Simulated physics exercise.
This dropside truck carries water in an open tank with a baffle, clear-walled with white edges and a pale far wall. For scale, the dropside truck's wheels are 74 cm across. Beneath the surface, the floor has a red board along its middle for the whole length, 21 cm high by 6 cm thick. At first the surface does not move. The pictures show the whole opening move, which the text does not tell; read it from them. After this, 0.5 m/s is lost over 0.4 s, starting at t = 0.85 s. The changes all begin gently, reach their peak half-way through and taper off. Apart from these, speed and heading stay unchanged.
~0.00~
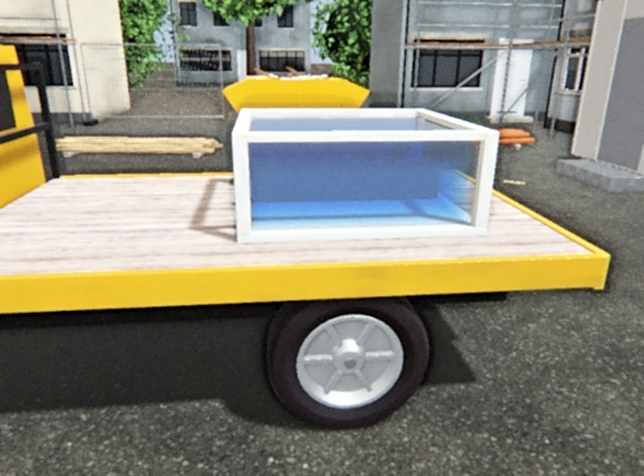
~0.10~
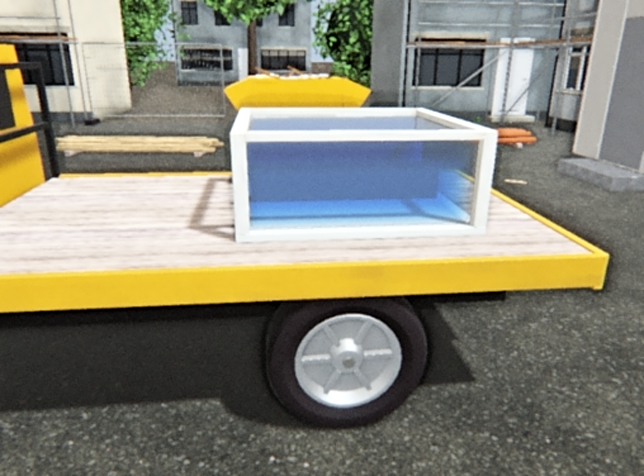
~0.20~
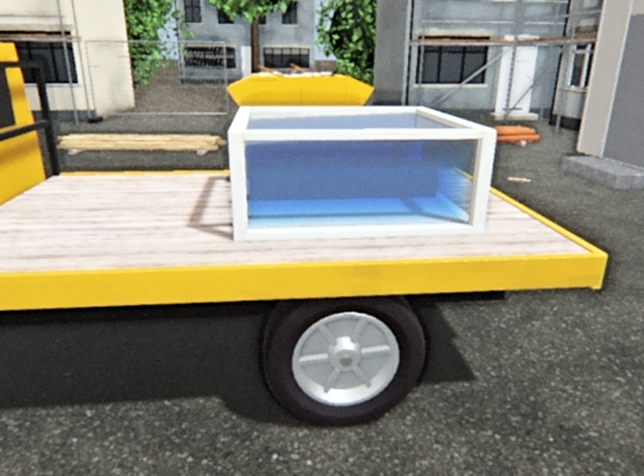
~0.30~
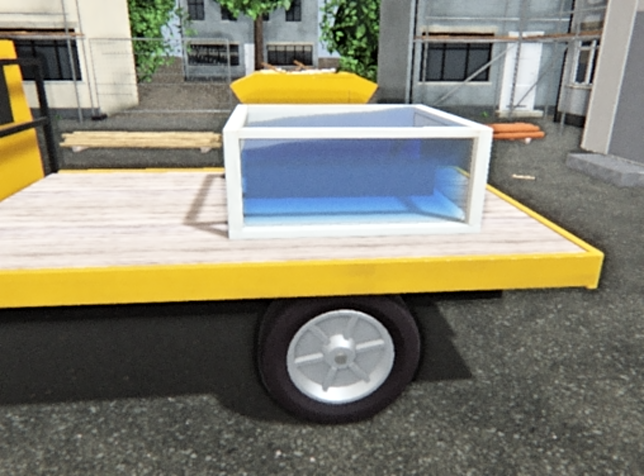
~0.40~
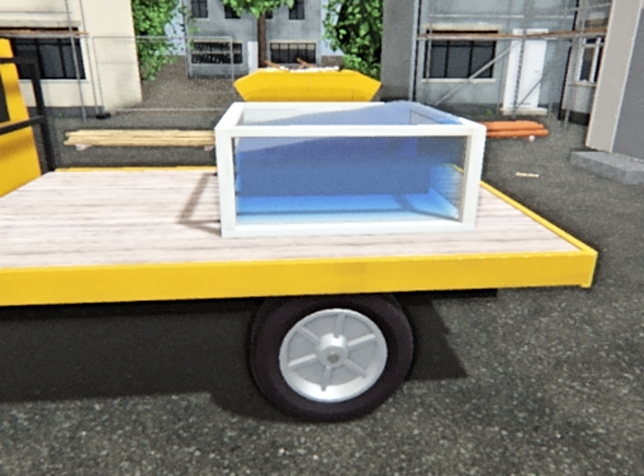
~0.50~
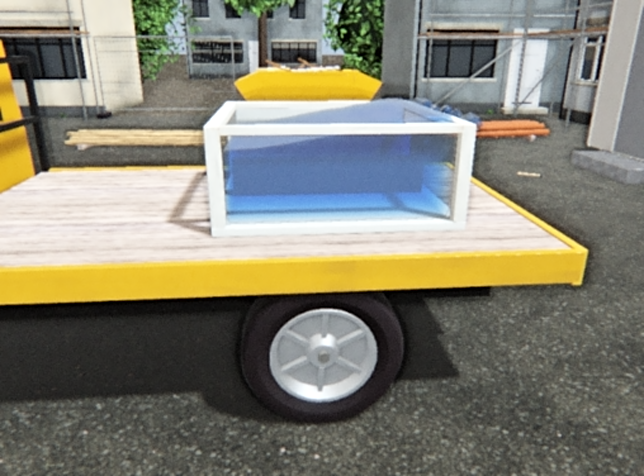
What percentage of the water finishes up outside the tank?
About 9 per cent.
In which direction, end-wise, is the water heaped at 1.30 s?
It is heaped towards the forward side.
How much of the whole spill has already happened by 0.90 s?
I'd say somewhere near 10 per cent.
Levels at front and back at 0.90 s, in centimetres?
About 42 cm at the front, 40 cm at the back.
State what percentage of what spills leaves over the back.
I'd estimate some 30 percent of what spills.
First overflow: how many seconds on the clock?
I'd put it at near 0.8 seconds.
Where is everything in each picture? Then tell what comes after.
In the first frame, the surface is at (266, 118) by the front wall; at (407, 118) by the back wall; it lies level with the rim line; the front is on the left, levels are read along the far wall; a wheel hub at (352, 368).
In the second frame, the surface is at (265, 118) by the front wall; at (406, 117) by the back wall; it lies level with the rim line.
In the third frame, the surface is at (264, 117) by the front wall; at (406, 115) by the back wall; it lies level with the rim line.
In the fourth frame, the surface is at (262, 124) by the front wall; at (404, 105) by the back wall; it climbs 7° towards the back.
In the fifth frame, the surface is at (258, 125) by the front wall; at (401, 101) by the back wall; it climbs 9° towards the back.
In the sixth frame, the surface is at (250, 123) by the front wall; at (394, 99) by the back wall; it climbs 9° towards the back; a wheel hub at (325, 362).
By 0.90 s the surface is 42 cm up at the front and 40 cm at the back; 1 per cent is out, over the back.
By 1.30 s the surface is 51 cm up at the front and 26 cm at the back; 1 per cent is out, over the back.
By 1.80 s the surface is 35 cm up at the front and 51 cm at the back; 5 per cent is out, over the front.
By 4.24 s 9 per cent is out, over the front and the back, 40 of 449 litres.
